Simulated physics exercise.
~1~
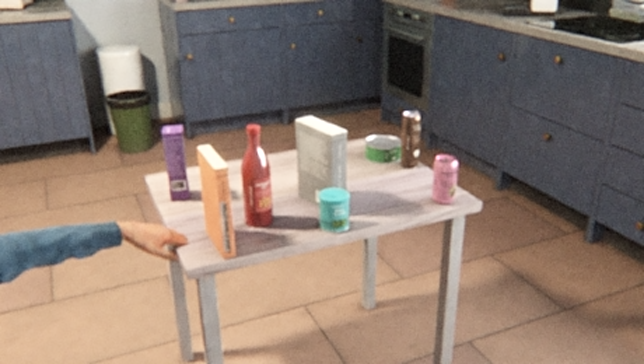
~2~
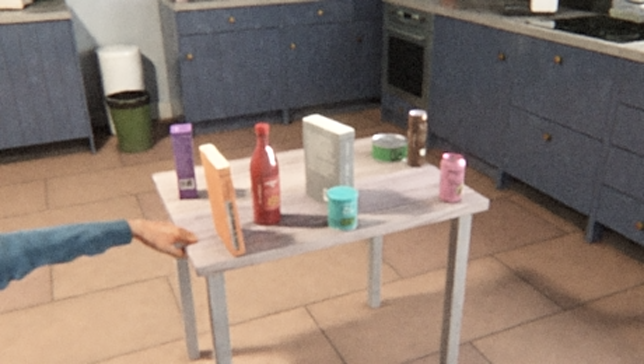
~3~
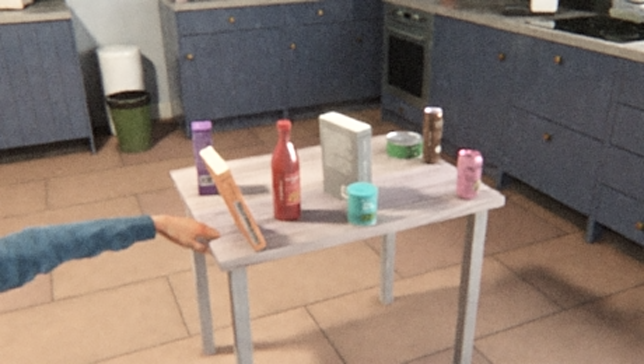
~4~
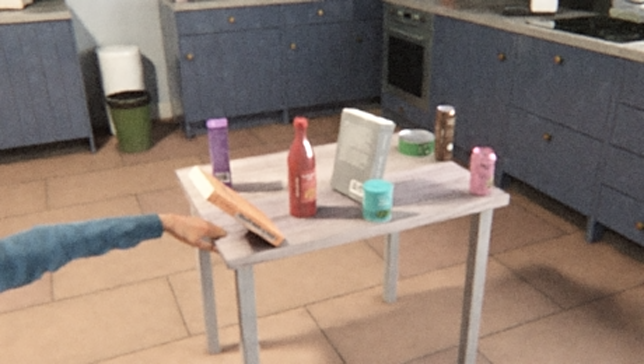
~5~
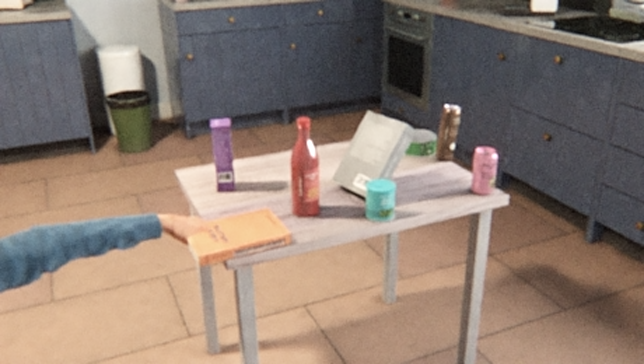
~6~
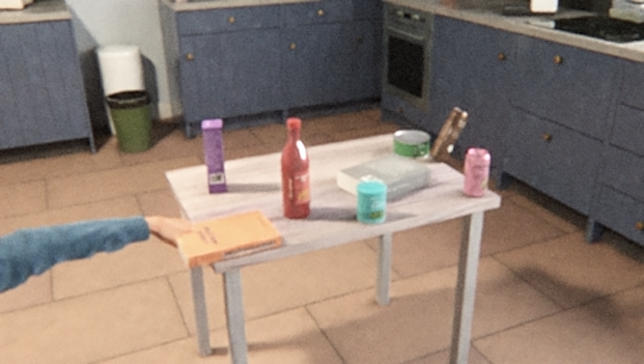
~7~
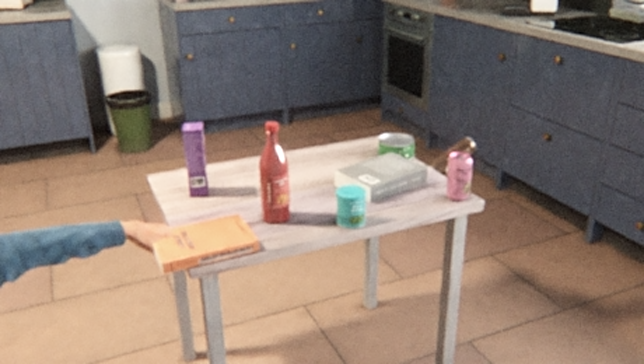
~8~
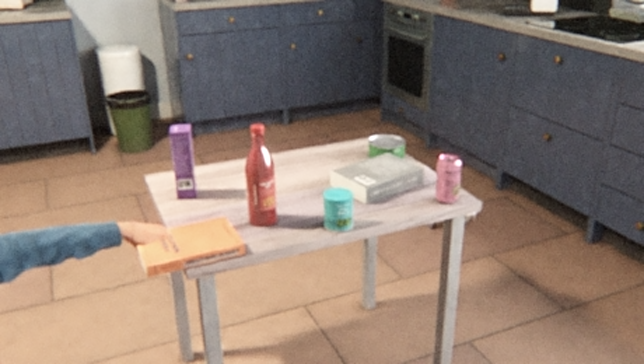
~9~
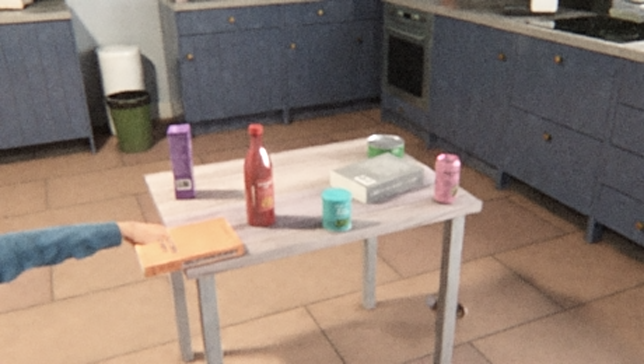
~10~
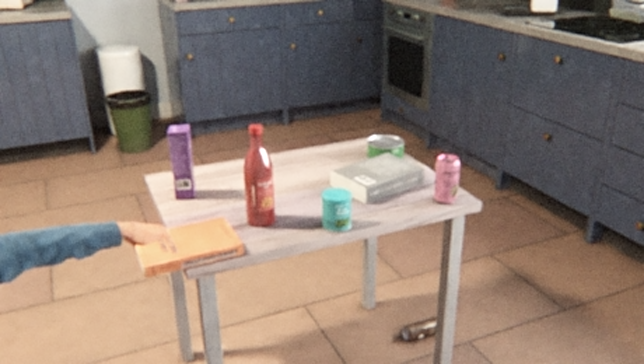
A hand jerks the table right and back, toppling two books and dropping a brown can.
